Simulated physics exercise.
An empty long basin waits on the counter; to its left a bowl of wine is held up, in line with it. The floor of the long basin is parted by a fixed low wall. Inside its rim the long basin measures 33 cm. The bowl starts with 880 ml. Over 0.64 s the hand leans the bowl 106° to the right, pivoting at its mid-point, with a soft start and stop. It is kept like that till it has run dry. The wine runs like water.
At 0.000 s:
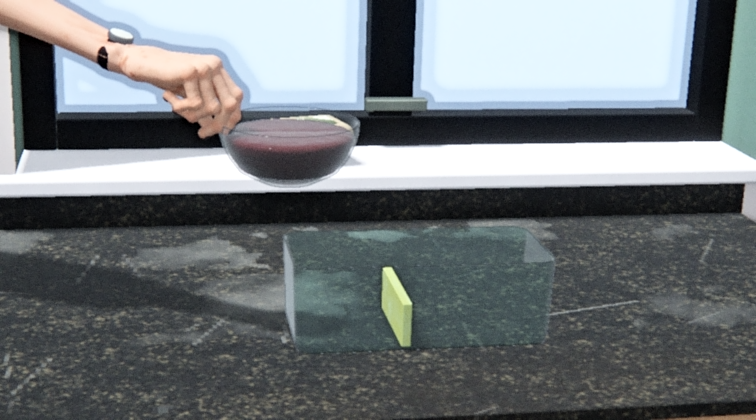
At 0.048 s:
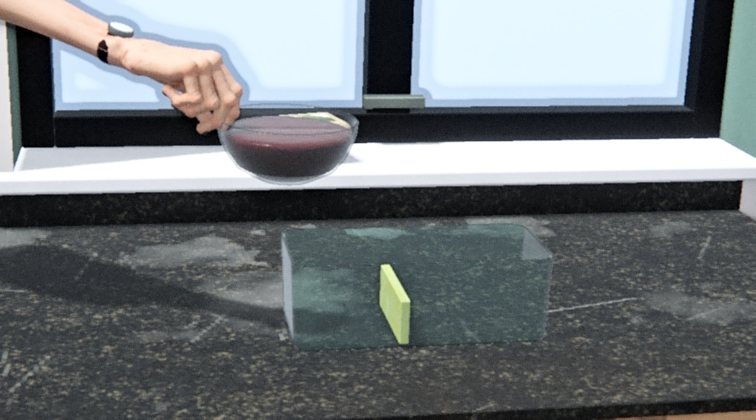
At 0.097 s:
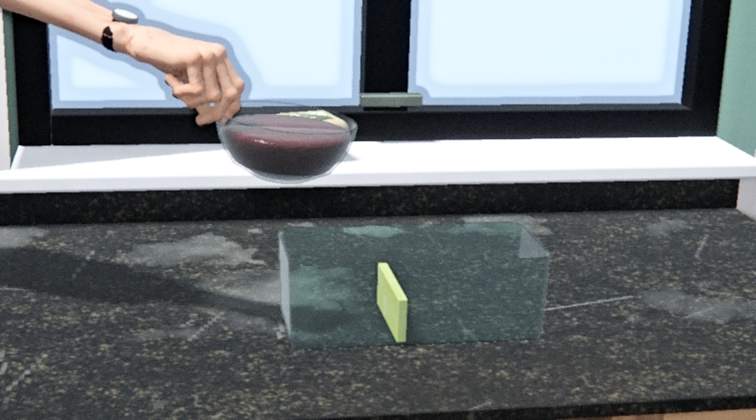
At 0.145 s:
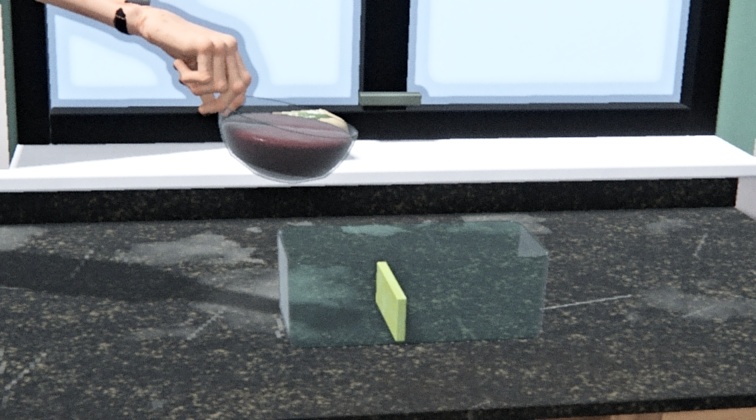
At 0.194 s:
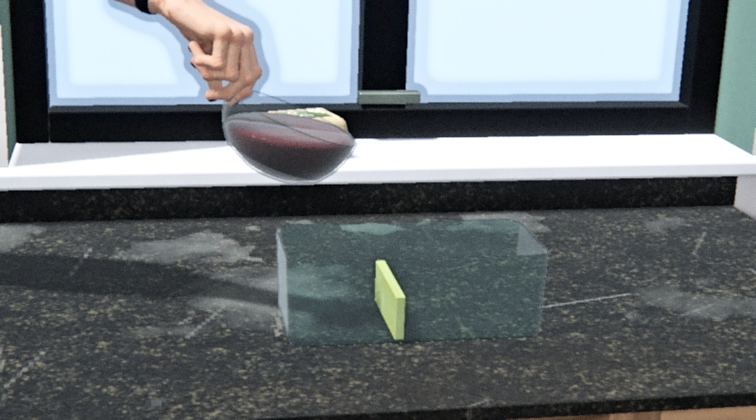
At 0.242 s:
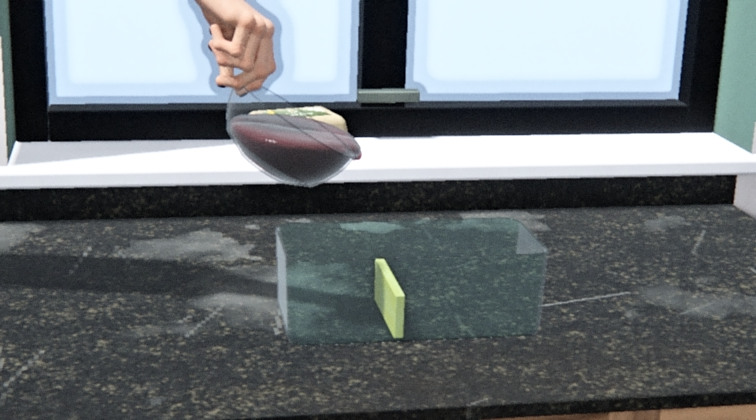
A hand tilts a glass bowl of dark red liquid rightward above a clear basin.
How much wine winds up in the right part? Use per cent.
About 36 per cent.
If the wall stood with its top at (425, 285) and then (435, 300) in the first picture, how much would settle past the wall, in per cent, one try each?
First 10, then 30 per cent.
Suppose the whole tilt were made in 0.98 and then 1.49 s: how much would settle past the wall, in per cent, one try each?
In turn about 50 and 60 per cent.
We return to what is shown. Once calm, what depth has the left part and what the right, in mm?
Some 26 mm on the left and 12 mm on the right.
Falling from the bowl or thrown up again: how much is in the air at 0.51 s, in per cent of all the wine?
Near 30 in a hundred.
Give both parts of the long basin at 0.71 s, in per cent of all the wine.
Near 54 on the left, 32 on the right.
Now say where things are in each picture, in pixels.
It leans 0°; its right rim is at (358, 122); the wine meets the walls at (222, 133) and (353, 131); the long basin's rim runs from (289, 252) to (541, 245); the wall's top is at (397, 286), in the first frame.
It leans 1°; its right rim is at (356, 121); the wine meets the walls at (221, 130) and (352, 130), in the second frame.
It leans 6°; its right rim is at (355, 125); the wine meets the walls at (219, 125) and (350, 131), in the third frame.
It leans 13°; its right rim is at (356, 132); the wine meets the walls at (222, 122) and (352, 133), in the fourth frame.
It leans 22°; its right rim is at (355, 142); the wine meets the walls at (226, 120) and (354, 137); 1 per cent is over the edge, in the fifth frame.
It leans 33°; its right rim is at (352, 155); the wine meets the walls at (229, 122) and (343, 141); 7 per cent is over the edge, in the sixth frame.
After 0.51 s the tilt is 96° and 10 per cent is still to pour, 28 is left of the wall and 32 right of it.
After 0.71 s the tilt is 106° and 0 per cent is still to pour, 54 is left of the wall and 32 right of it.
After 0.92 s the tilt is 106° and 0 per cent is still to pour, 55 is left of the wall and 36 right of it.
After 1.14 s the tilt is 106° and 0 per cent is still to pour, 55 is left of the wall and 37 right of it.
In the end 55 per cent lies left of the wall, 36 right of it and 8 outside.
